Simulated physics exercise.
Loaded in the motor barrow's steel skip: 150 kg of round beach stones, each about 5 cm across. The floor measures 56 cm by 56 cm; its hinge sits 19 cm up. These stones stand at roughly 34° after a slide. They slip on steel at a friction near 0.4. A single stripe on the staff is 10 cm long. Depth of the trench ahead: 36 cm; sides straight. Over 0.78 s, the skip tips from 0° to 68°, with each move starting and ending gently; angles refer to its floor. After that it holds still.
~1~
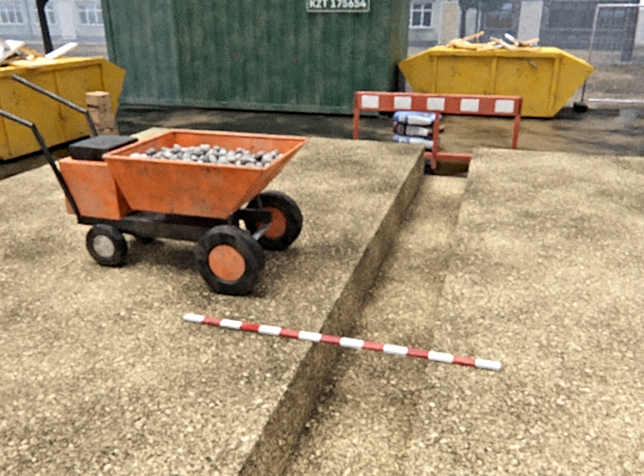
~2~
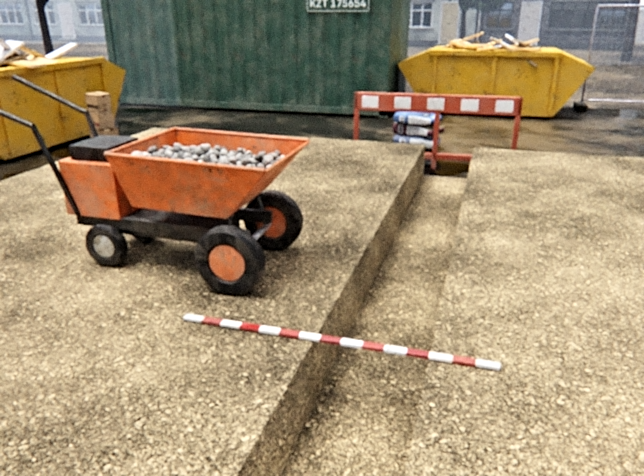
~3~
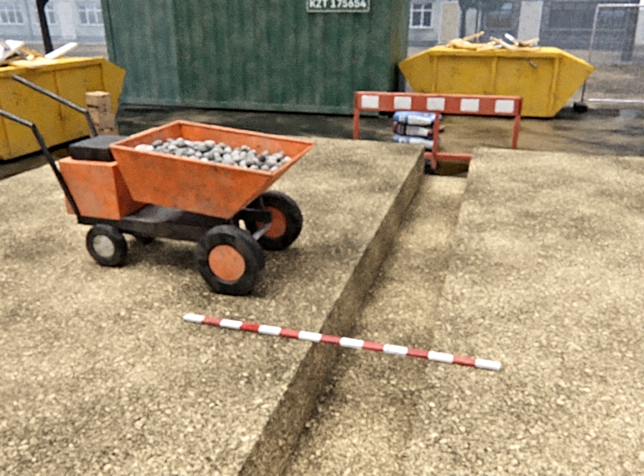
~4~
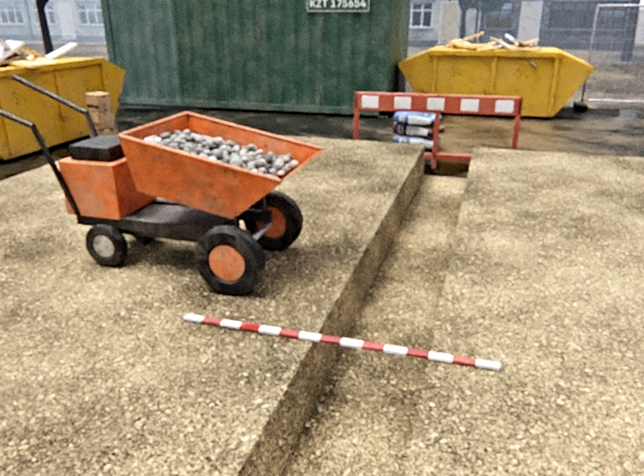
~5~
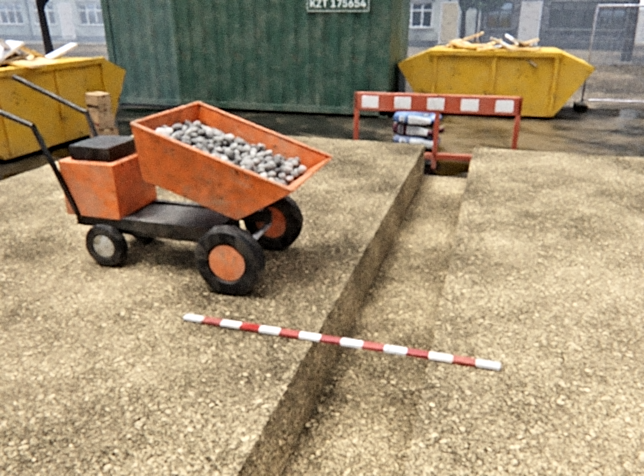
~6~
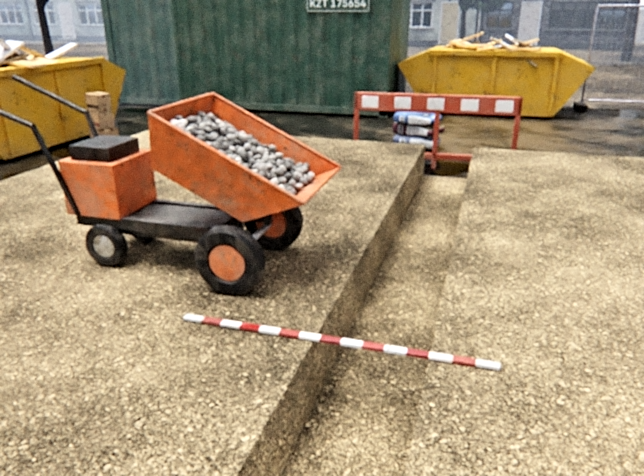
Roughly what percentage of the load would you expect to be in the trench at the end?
I'd expect around 99 per cent.
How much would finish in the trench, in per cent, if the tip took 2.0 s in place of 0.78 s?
Roughly 100% would finish there.
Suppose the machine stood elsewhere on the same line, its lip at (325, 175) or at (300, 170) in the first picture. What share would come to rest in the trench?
Estimates: 45 % then 80 %.
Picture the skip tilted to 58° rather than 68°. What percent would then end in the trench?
It comes out at about 90 percent.
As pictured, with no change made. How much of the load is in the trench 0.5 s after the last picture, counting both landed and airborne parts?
Roughly 30% by that time.
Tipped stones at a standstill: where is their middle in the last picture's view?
Around (401, 336).
Then, 0.2 s after the last picture the floor is at 57°, 100 % in the skip; the foremost stones are at (328, 231).
Then, 0.5 s after the last picture the floor is at 68°, 70 % in the skip, 30 % in the trench; the foremost stones are at (414, 318).
Then, 0.9 s after the last picture the floor is at 68°, 19 % in the skip, 80 % in the trench, 1 % past the trench; the foremost stones are at (467, 300).
Then, 2.9 s after the last picture the floor is at 68°, 0 % in the skip, 99 % in the trench, 1 % past the trench; the foremost stones are at (498, 300).
